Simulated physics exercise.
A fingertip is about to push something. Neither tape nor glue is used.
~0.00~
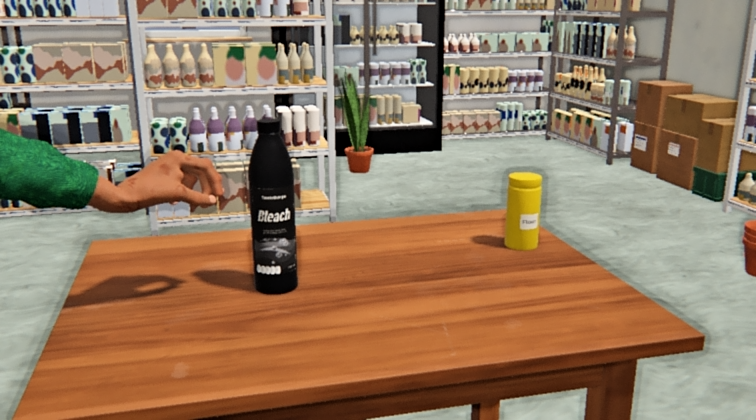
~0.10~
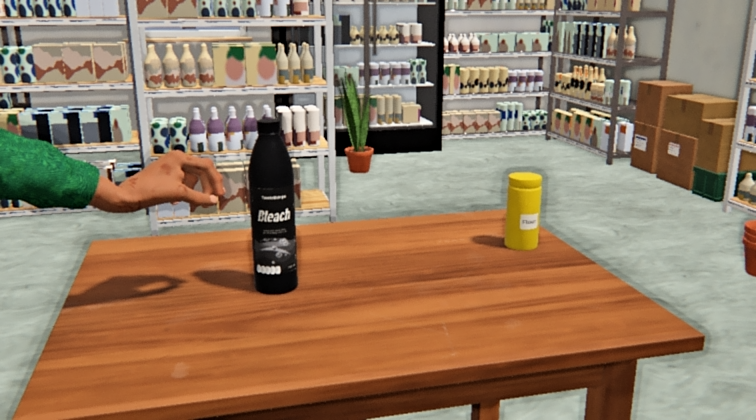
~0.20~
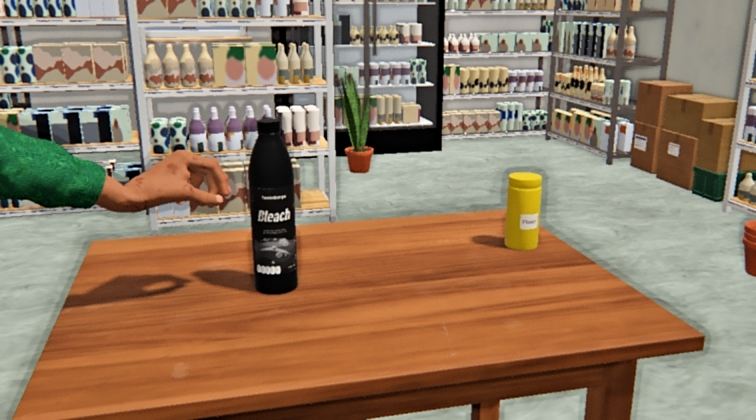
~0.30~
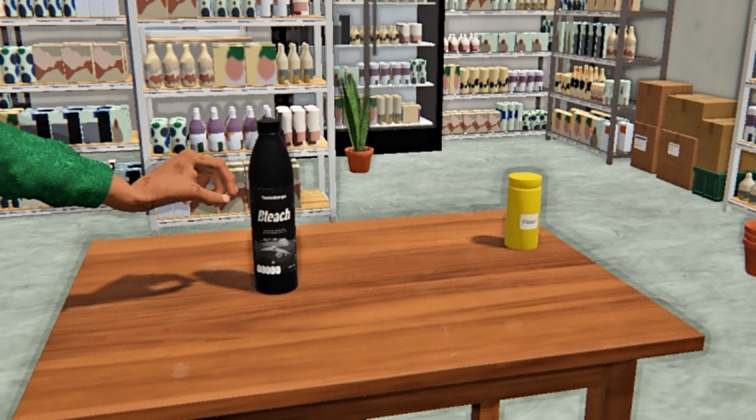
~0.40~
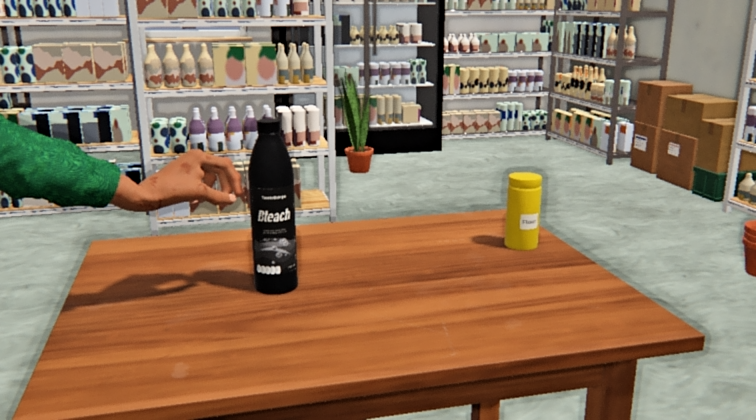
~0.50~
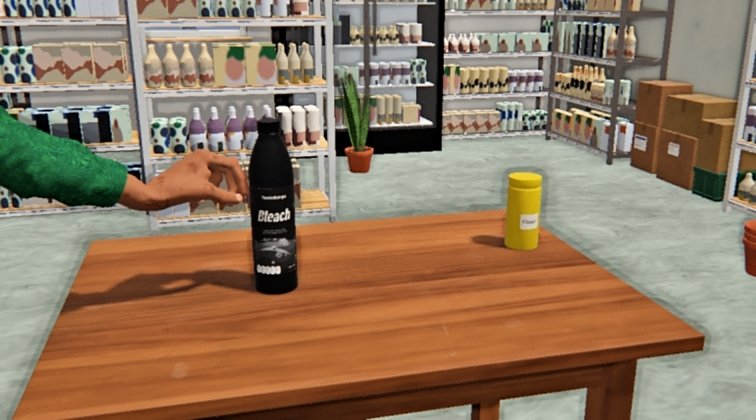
A hand in a green sleeve edges slowly rightward from the left toward a black bleach bottle, its fingertips closing the small gap beside it. The bottle stands upright left of centre on a brown wooden table, with a yellow container to the right. The still camera looks slightly down across a shop with stocked shelves, a potted plant and cardboard boxes behind.
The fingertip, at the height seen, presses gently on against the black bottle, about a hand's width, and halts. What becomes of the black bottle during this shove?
The black bottle goes over.
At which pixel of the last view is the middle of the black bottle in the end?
Pretty much around (386, 256), I'd say.
After 1.10 s, black bottle tipped 20° from how it was near (303, 202).
After 1.40 s, black bottle tipped 59° from how it was near (356, 222).
After 1.50 s, black bottle on its side near (384, 257).
At rest (3.0 s), tipped over on the table, black bottle. Seen from the same camera at the end, black bottle near (386, 256).
